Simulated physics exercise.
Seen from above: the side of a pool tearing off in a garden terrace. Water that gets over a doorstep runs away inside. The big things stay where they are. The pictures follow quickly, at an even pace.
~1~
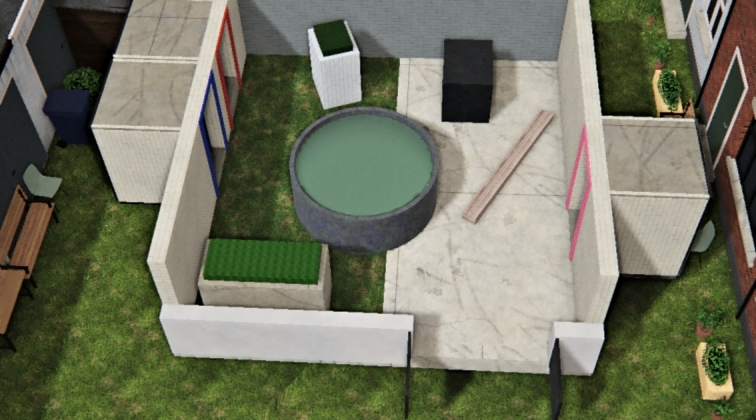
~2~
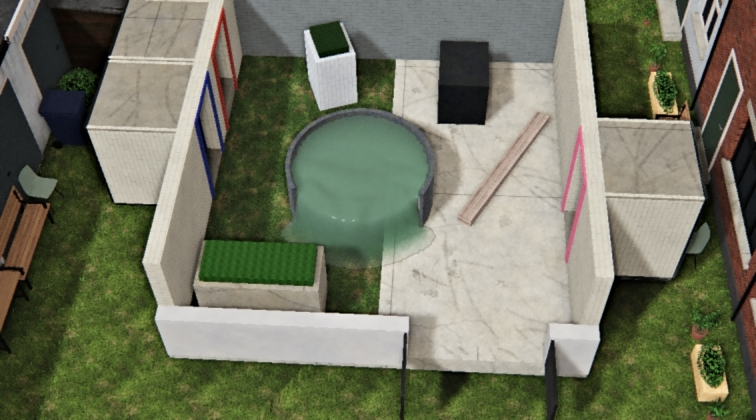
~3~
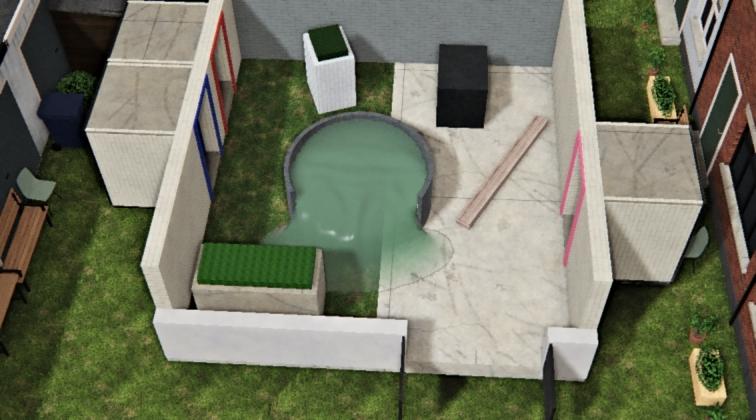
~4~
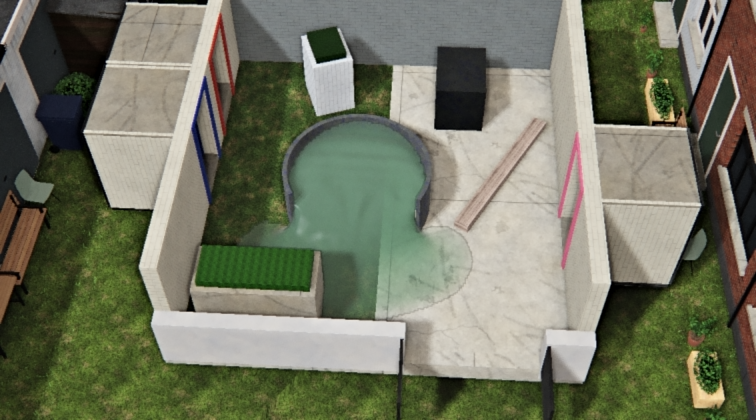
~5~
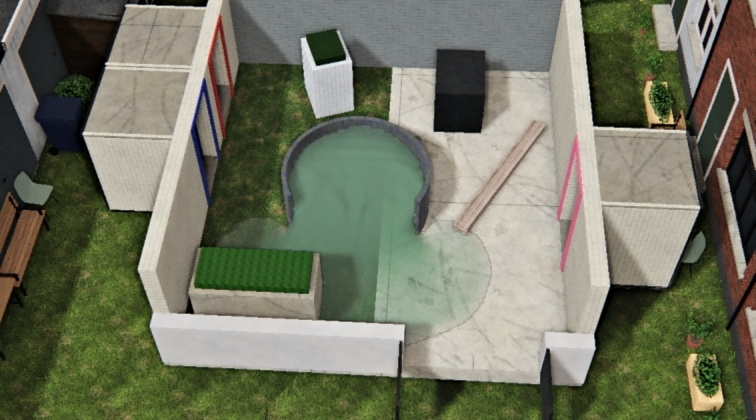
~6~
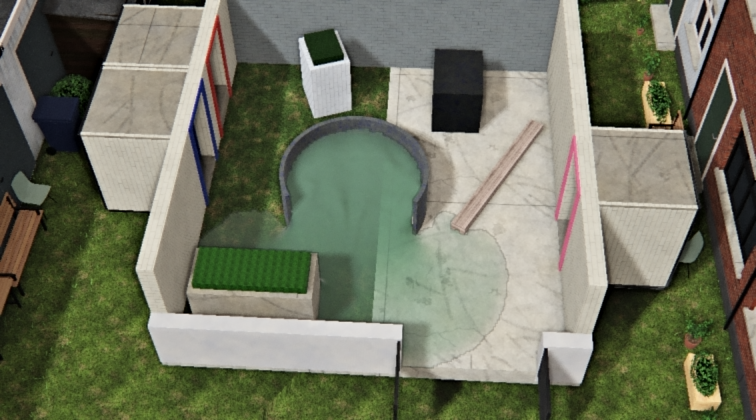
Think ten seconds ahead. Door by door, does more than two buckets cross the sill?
One by one: The red door holds within the limit; the pink door floods; the blue door holds within the limit.
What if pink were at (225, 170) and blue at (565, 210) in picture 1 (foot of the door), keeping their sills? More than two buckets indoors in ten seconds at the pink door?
One by one: Pink passes that mark.
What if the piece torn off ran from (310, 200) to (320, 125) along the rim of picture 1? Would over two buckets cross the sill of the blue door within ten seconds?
The blue door is over.
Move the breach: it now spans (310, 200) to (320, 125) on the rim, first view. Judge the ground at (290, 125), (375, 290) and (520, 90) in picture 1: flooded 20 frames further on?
In turn: Covered, flooded, free of water.
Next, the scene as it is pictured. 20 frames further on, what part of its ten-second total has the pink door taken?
Some 5 per cent.
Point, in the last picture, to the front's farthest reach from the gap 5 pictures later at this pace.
At about (562, 358).
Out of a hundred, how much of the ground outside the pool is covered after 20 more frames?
About 60 per cent.
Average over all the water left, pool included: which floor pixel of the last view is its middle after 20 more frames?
I would point to (340, 252).
A moment on, water covers 40 % of the floor; the red door not reached, the pink door not reached, the blue door not reached.
Next, water covers 40 % of the floor; the red door not reached, the pink door under two buckets in, the blue door wet at the sill, nothing in.
Then, water covers 60 % of the floor; the red door wet at the sill, nothing in, the pink door under two buckets in, the blue door wet at the sill, nothing in.
Later, water covers 80 % of the floor; the red door wet at the sill, nothing in, the pink door over two buckets in, the blue door wet at the sill, nothing in.
In the end, water covers 95 % of the floor; the red door wet at the sill, nothing in, the pink door over two buckets in, the blue door wet at the sill, nothing in.
